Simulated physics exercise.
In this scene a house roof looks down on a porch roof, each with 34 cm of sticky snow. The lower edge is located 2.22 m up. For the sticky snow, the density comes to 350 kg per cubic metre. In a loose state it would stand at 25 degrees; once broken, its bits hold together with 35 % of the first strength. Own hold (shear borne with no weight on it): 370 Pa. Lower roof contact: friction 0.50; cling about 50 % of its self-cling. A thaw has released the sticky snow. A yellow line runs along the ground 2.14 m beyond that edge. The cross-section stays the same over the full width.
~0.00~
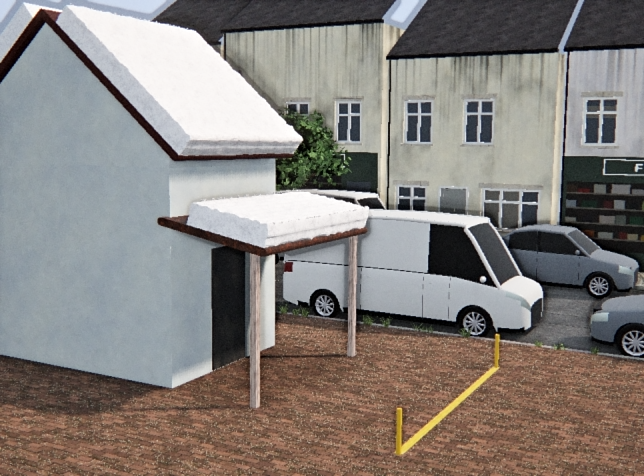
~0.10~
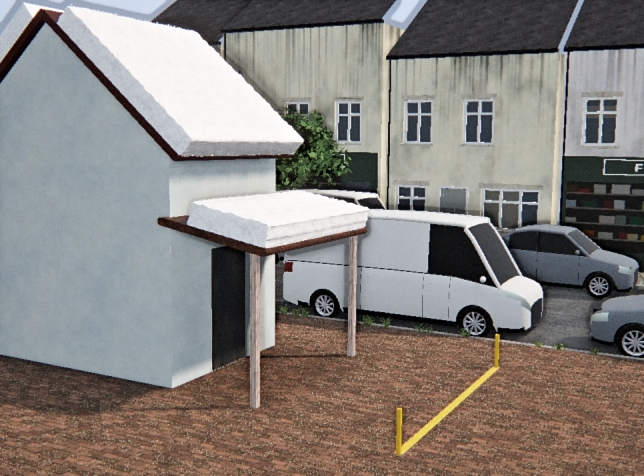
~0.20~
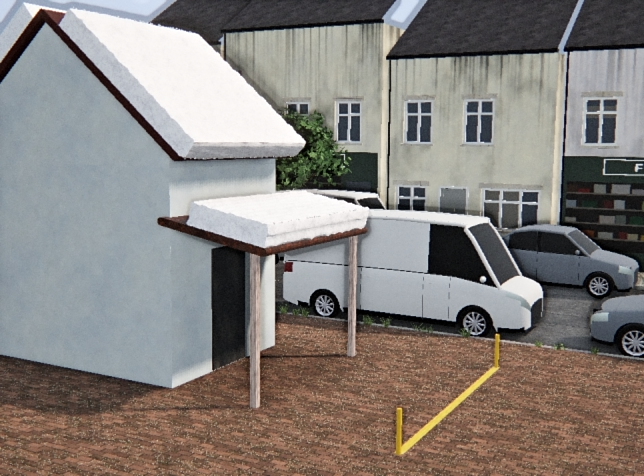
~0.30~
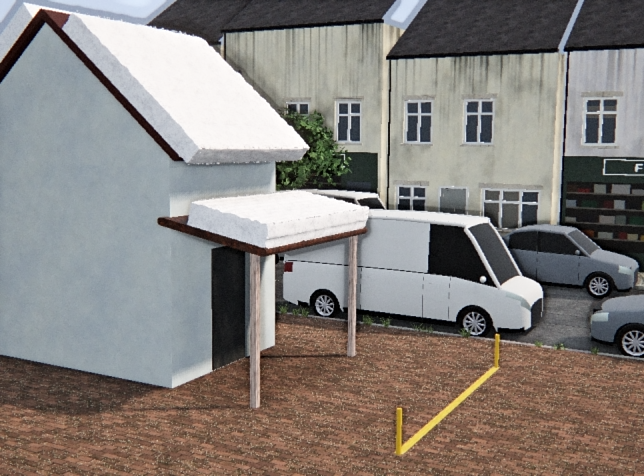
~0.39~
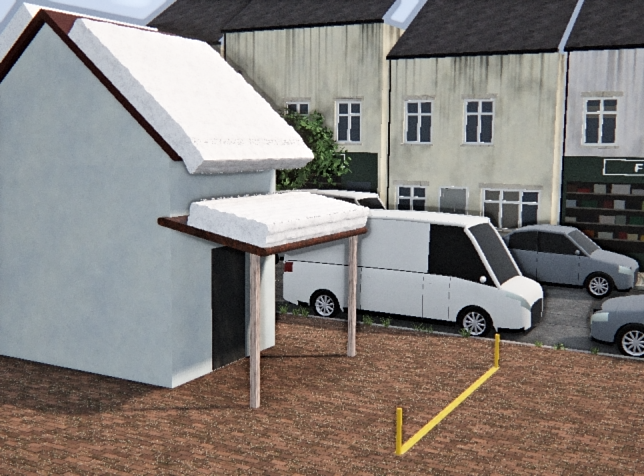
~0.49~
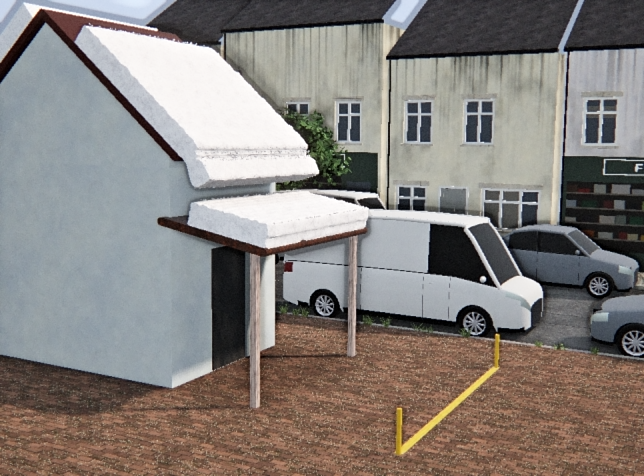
Beside a street of parked vehicles, thick snow slides slowly down a house roof, overhanging its lower edge and cracking above a snow-covered porch.
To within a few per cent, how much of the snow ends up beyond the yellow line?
About 30 %.
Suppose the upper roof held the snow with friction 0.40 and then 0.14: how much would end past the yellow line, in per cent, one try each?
First some 25 %, after that some 35 %.
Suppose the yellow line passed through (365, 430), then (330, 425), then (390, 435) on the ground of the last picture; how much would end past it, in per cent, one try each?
One by one: 45 in a hundred, 55 in a hundred, 35 in a hundred.
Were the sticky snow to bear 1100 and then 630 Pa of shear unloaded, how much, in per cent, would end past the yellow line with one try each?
The answers, in order, are 8 % and 20 %.
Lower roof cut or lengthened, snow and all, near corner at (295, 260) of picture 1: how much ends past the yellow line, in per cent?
It would come to roughly 25 percent.
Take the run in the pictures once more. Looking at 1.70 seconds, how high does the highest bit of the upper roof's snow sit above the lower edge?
0.6 m, more or less.
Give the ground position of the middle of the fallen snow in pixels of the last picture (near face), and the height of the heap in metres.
(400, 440), 0.4 m.
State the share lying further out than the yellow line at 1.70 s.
0 %.
After 1.04 s, none is below the lower edge and 0 % is past the line.
After 1.70 s, 44 % is below the lower edge and 0 % is past the line.
After 2.35 s, 68 % is below the lower edge and 28 % is past the line.
After 3.00 s, 68 % is below the lower edge and 30 % is past the line.
After 3.10 s, at the end, 68 % is below the lower edge and 30 % is past the line.
